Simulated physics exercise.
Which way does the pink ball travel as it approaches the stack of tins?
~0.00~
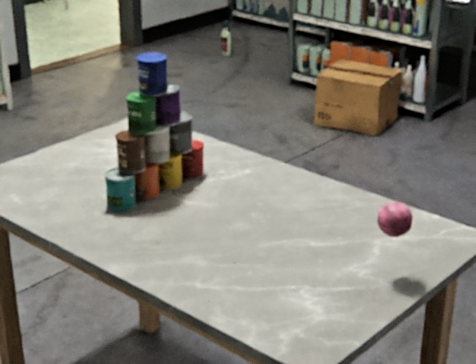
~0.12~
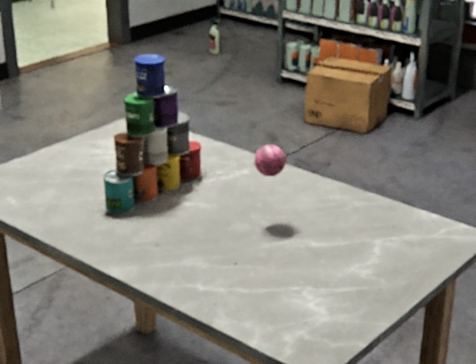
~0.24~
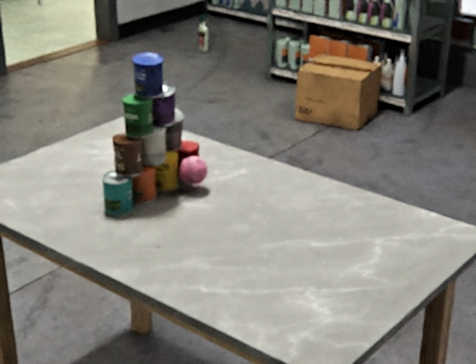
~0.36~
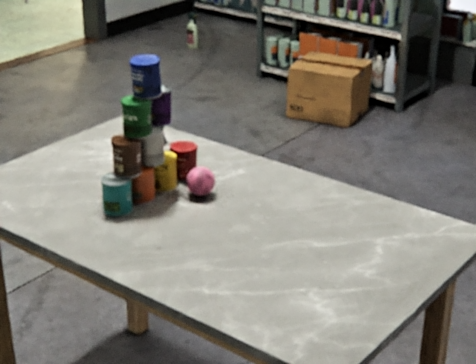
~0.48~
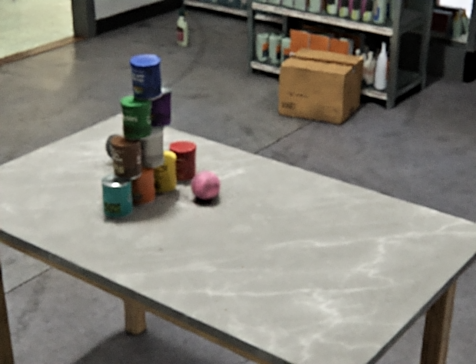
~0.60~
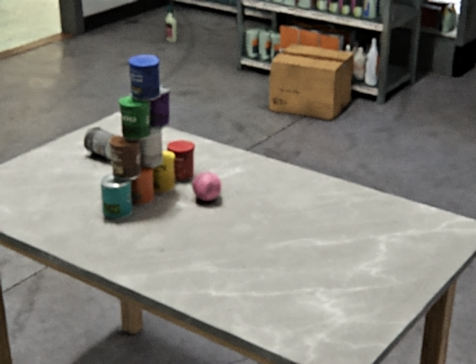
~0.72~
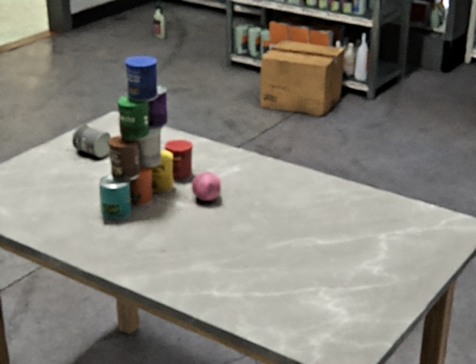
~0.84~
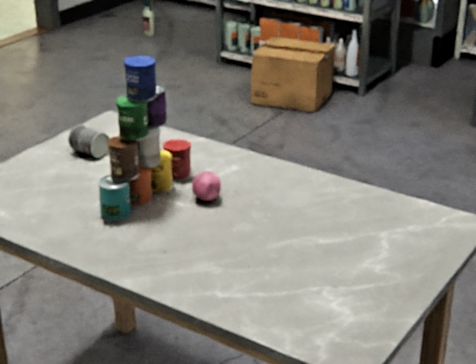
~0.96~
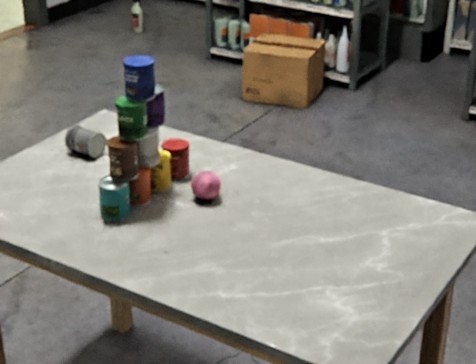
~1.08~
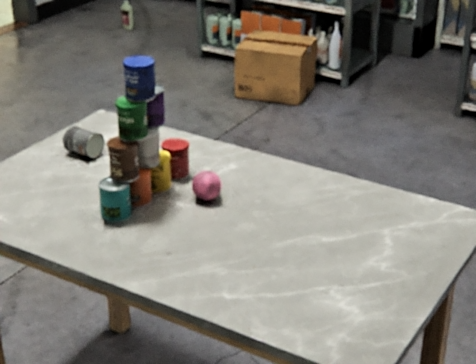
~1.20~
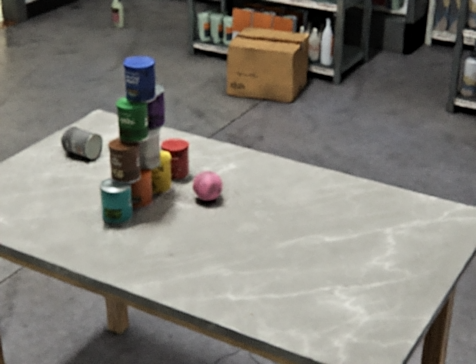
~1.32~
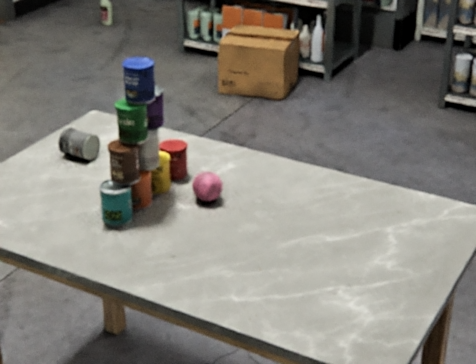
The pink ball travels to the left as it approaches the stack.
On a pale marbled table near storage shelves, a pink ball flies into a stack of coloured tins and comes to rest beside it, while a grey tin drops out and moves left, ending on its side as the other tins remain upright.
